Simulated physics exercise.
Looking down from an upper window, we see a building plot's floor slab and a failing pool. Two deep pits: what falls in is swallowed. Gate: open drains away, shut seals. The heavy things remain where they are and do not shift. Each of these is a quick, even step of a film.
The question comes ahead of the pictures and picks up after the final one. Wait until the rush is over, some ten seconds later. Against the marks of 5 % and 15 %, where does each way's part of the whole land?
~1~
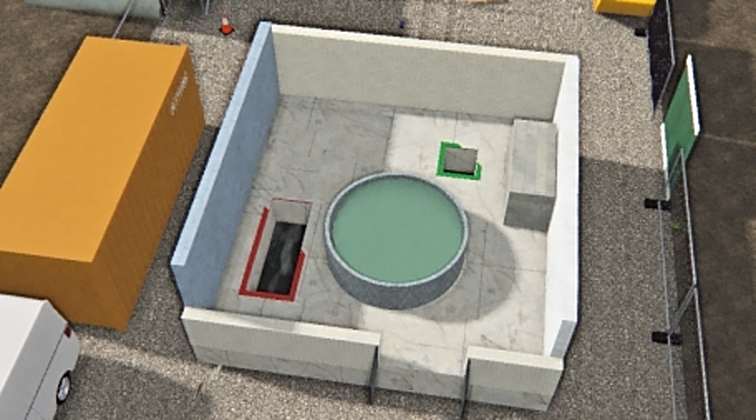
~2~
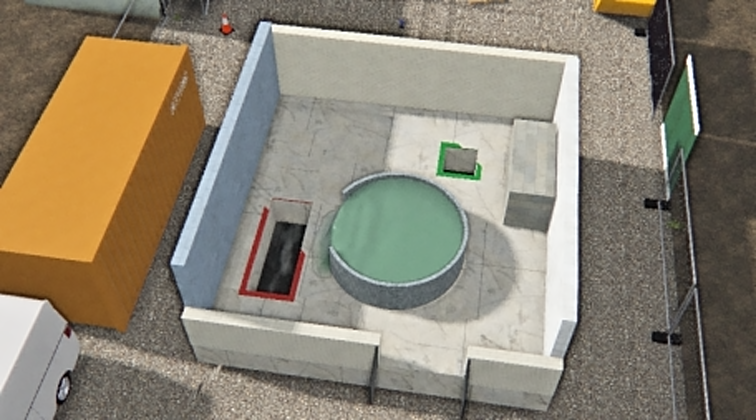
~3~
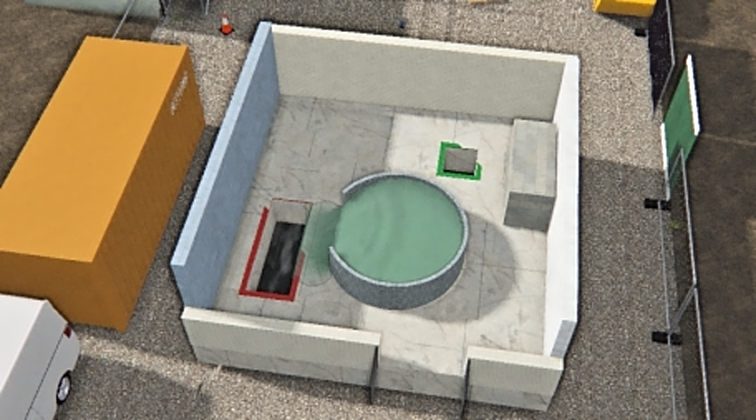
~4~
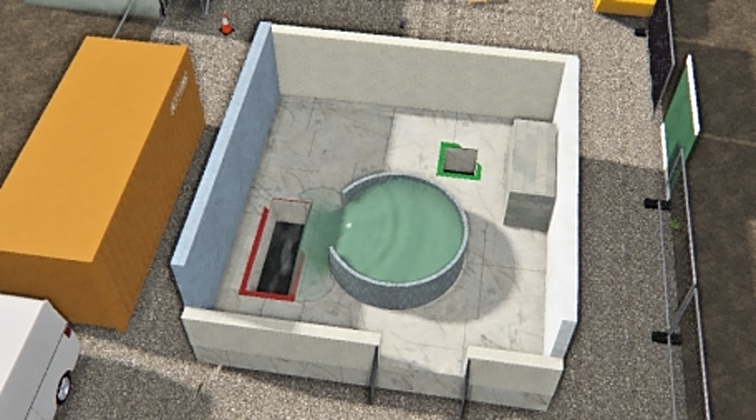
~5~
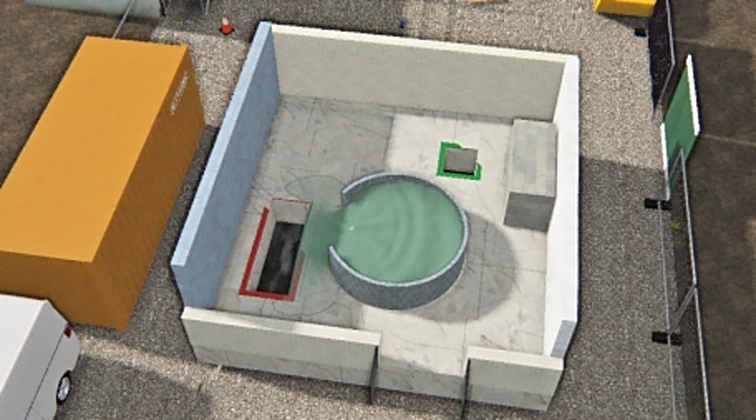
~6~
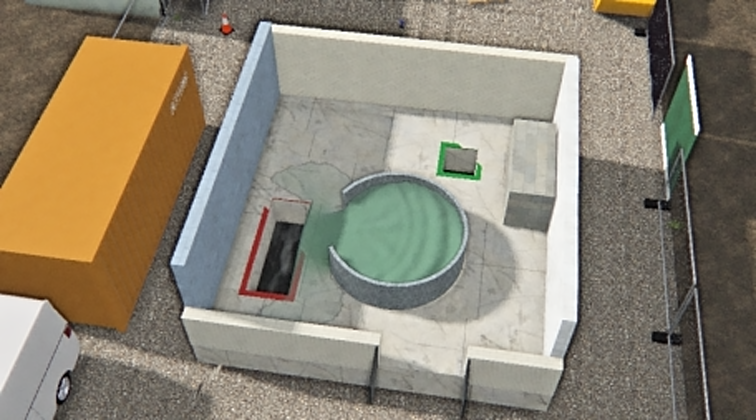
One by one: Gate: Short of a twentieth. Green pit: Short of a twentieth. Red pit: Upwards of fifteen per cent.
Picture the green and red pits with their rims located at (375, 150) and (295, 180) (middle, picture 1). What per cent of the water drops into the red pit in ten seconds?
Red: 50 %.
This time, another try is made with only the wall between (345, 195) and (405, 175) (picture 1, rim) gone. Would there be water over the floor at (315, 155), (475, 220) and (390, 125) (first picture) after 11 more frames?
Taking them in order, I'd say swamped, not reached and swamped.
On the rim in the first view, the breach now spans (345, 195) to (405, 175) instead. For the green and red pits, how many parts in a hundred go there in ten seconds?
Result - green: 14 %; red: 30 %.
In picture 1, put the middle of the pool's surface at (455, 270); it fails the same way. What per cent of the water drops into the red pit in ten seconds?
Within ten seconds the red pit collects 70 percent of the total.
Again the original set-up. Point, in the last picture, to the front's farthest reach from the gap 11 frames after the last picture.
Front's tip: Near (280, 96).
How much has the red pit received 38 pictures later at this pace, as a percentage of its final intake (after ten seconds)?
85 %.
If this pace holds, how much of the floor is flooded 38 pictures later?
About 20 per cent.
A moment on, water covers 10 % of the floor; the gate 0 %, the green pit 0 %, the red pit 23 %.
Next, water covers 15 % of the floor; the gate 0 %, the green pit 0 %, the red pit 39 %.
Then, water covers 15 % of the floor; the gate 0 %, the green pit 0 %, the red pit 55 %.
Later, water covers 20 % of the floor; the gate 0 %, the green pit 0 %, the red pit 72 %.
In the end, water covers 20 % of the floor; the gate 0 %, the green pit 0 %, the red pit 84 %.
